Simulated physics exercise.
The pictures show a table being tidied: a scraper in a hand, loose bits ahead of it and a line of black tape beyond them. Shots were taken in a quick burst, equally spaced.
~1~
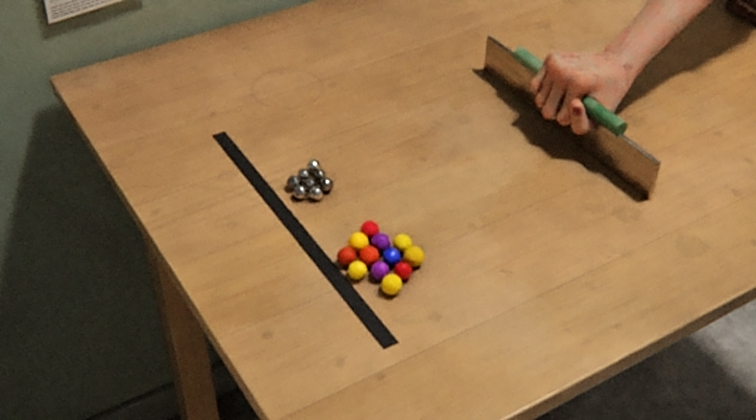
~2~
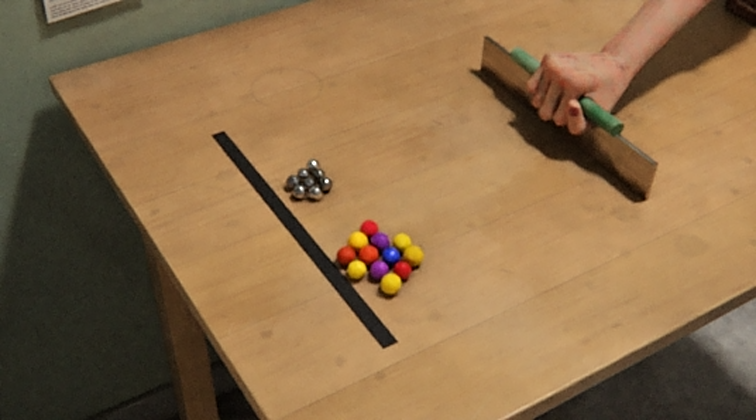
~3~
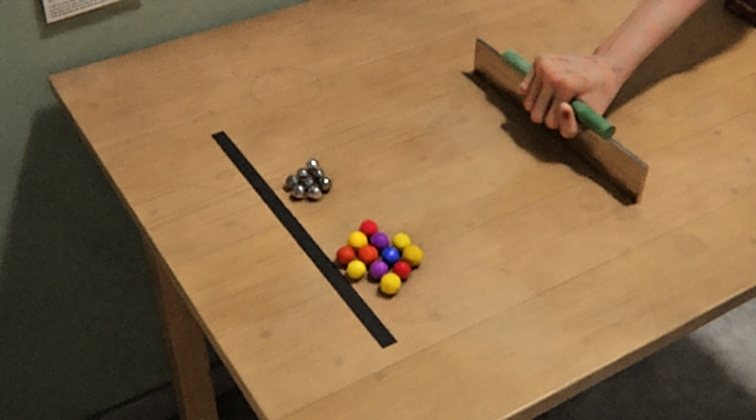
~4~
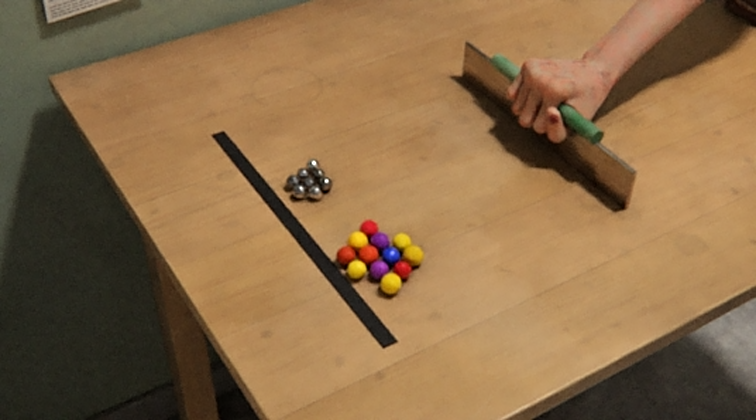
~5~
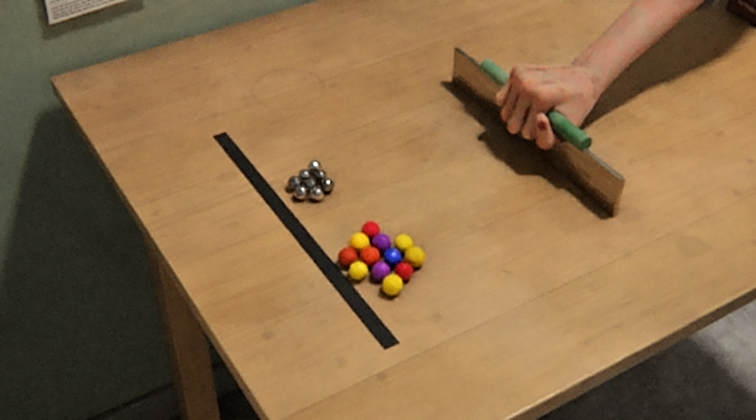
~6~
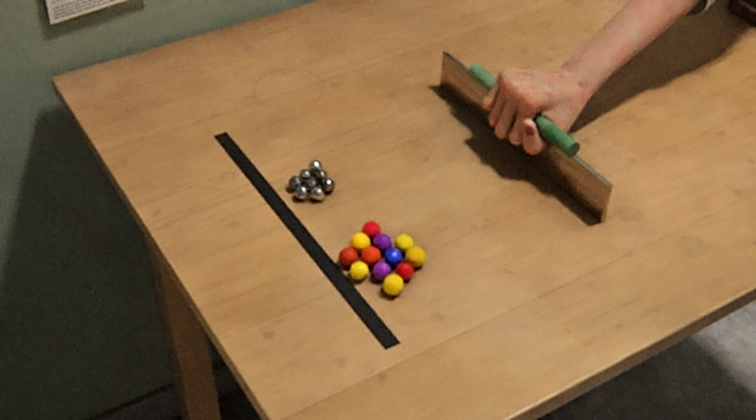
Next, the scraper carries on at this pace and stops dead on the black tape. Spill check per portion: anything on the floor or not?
As I see it, front portion: Some of it falls; back portion: Some of it falls.
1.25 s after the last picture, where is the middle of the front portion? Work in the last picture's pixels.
I'd place its centre close to (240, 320).
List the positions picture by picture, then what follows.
Scraper at (642, 170), at rest; black tape at (226, 142), well back from the edge; edge at (178, 280); front portion at (369, 256), a few gumballs; back portion at (310, 184), a few steel balls, in the first picture.
Scraper at (639, 171); back portion at (309, 184), in the second picture.
Scraper at (630, 174); front portion at (368, 255), in the third picture.
Scraper at (618, 179); back portion at (309, 183), in the fourth picture.
Scraper at (607, 186); front portion at (370, 257), in the fifth picture.
Scraper at (594, 192); black tape at (227, 143); edge at (180, 281); front portion at (371, 257); back portion at (312, 184), in the sixth picture.
Then, 0.48 s after the last picture, scraper still moving, near (406, 155); front portion all on the table, its front near (359, 271); back portion all on the table, its front near (302, 193).
Then, 0.97 s after the last picture, scraper stopped at the black tape; front portion all on the table, its front near (297, 303); back portion all on the table, its front near (236, 207).
Then, 1.25 s after the last picture, scraper stopped at the black tape; front portion all on the table, its front near (214, 305); back portion all on the table, its front near (204, 267).
At rest, scraper stopped at the black tape; front portion all over the edge; back portion all over the edge.
